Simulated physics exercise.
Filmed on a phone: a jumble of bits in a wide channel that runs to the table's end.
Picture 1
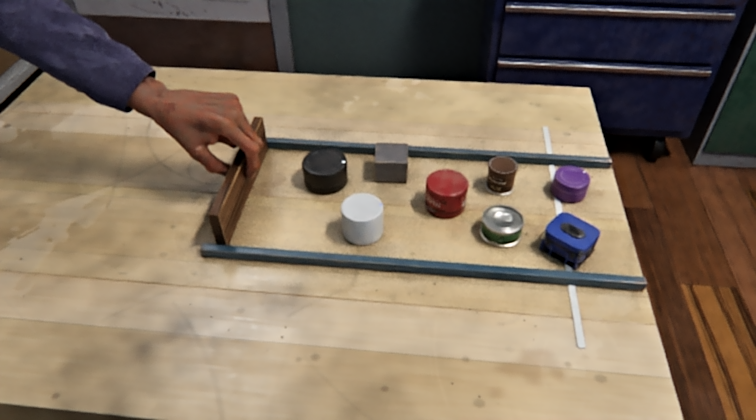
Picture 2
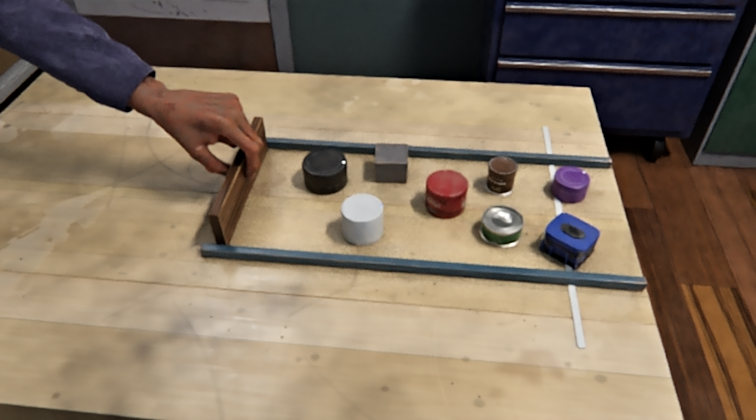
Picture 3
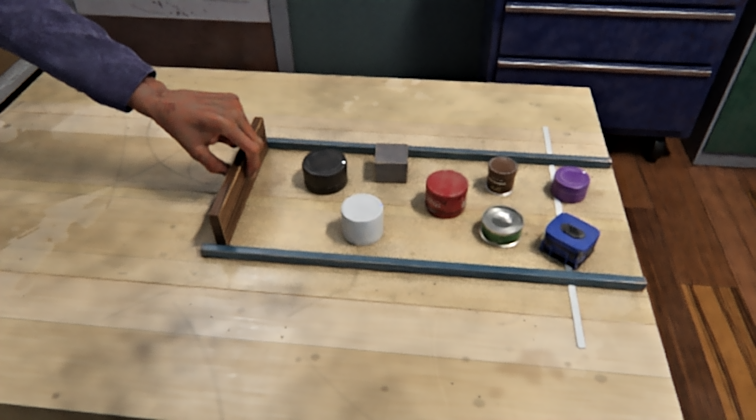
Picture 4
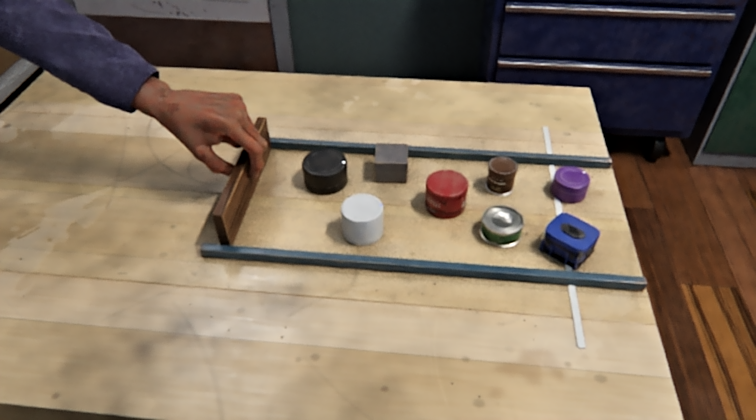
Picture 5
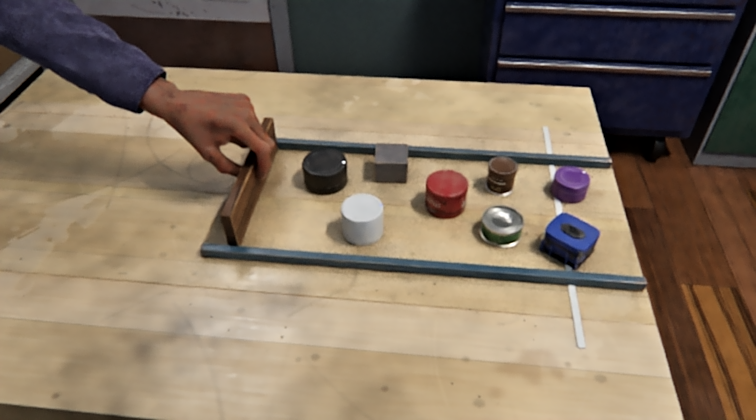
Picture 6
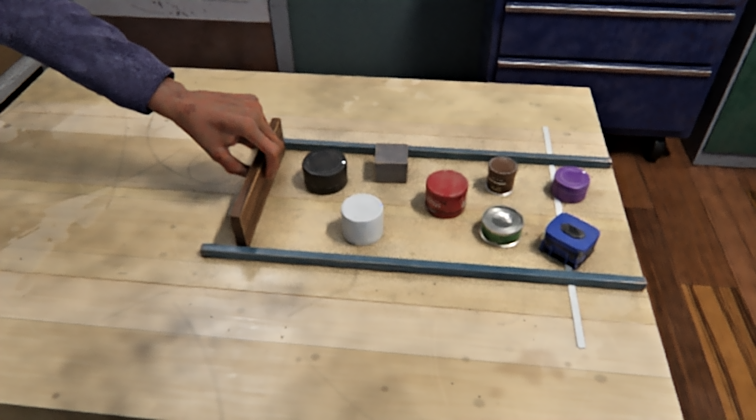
In this clip, a hand grips an upright wooden board between two rails on a table and slides it slightly to the right, toward a black lid and a white one, while all the small containers and the grey block stay still.
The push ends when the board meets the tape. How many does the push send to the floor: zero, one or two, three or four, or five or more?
As it turns out, the number that fall off is one or two.
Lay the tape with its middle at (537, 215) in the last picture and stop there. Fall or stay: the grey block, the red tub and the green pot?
The grey block is kept; the red tub remains up; the green pot is kept.
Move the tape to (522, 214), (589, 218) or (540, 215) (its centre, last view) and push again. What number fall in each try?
The counts: 0, 5 and 1.
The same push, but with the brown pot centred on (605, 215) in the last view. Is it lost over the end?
It goes over.
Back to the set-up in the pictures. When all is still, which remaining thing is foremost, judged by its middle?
Foremost is the purple lid.
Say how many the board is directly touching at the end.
That makes 3.
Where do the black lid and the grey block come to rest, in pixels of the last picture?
First (583, 193), then (572, 167).
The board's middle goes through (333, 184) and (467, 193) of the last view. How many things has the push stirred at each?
At the one place 2, at the other 7.
Soon after, none off yet; purple lid at rest near (570, 185); blue case at rest near (570, 241); brown pot at rest near (501, 177).
In the end, the number that fall off is one or two; gone, blue case.
